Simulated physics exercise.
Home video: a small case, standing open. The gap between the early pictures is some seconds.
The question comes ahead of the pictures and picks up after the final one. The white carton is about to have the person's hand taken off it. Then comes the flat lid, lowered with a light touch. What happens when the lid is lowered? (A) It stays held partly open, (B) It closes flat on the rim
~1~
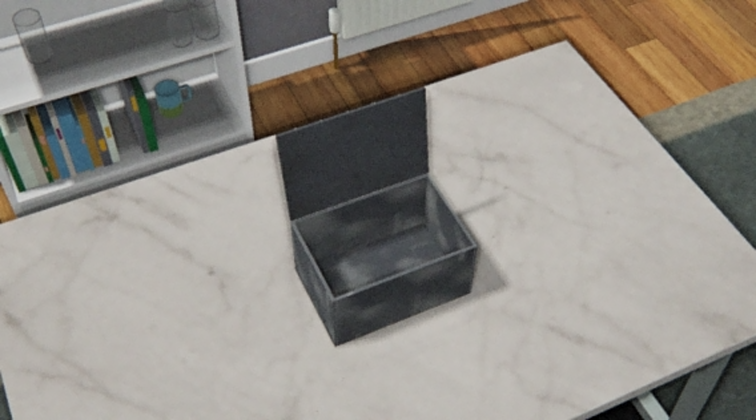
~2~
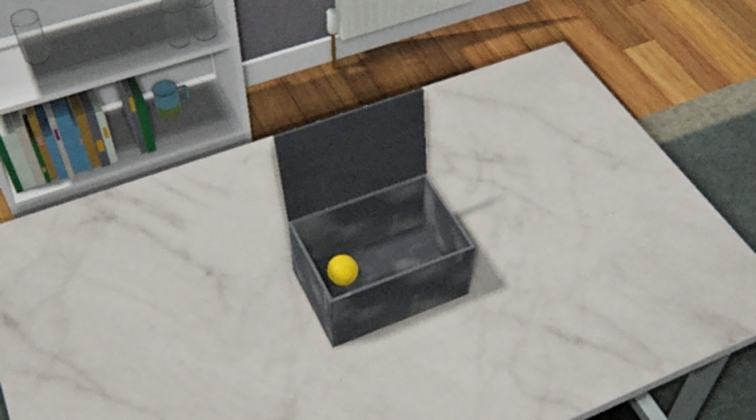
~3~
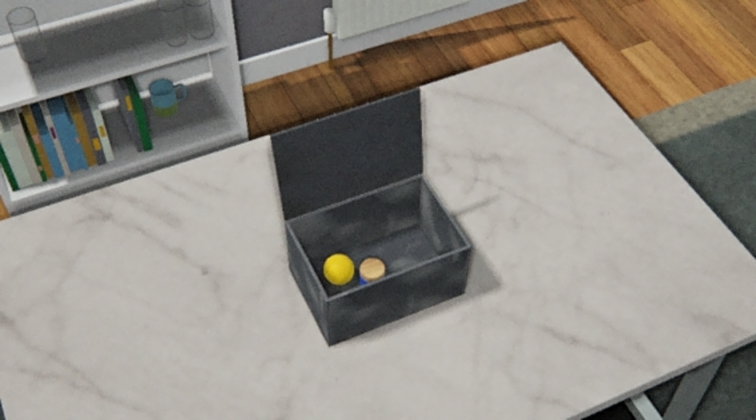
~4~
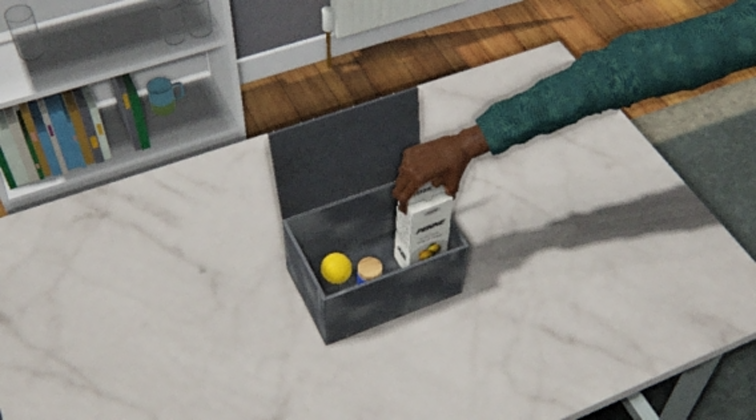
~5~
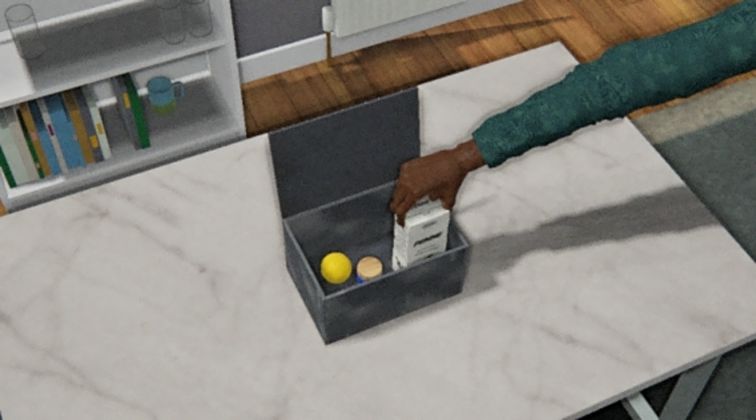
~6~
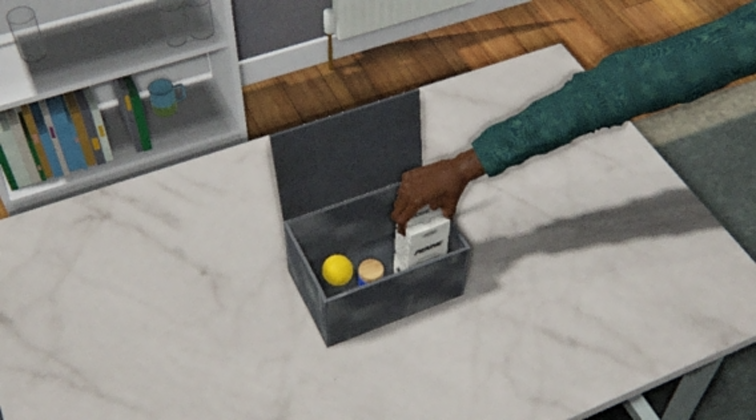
(A) It stays held partly open.
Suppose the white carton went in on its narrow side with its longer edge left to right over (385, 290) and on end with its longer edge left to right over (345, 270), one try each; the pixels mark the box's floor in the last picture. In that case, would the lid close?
On the first try the lid goes all the way down, and on the second it goes all the way down.
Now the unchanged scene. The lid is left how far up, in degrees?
Around 25 degrees.
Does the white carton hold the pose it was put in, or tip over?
Result: The white carton remains as it was set.
Then, 1.00 s after the last picture, lid starting down.
Then, 1.40 s after the last picture, lid 72° above the rim.
Then, 1.70 s after the last picture, lid 53° above the rim.
Then, 2.00 s after the last picture, lid 31° above the rim.
At rest, lid 26° above the rim; all 3 in place. Seen from the same camera at the end, white carton near (421, 250).
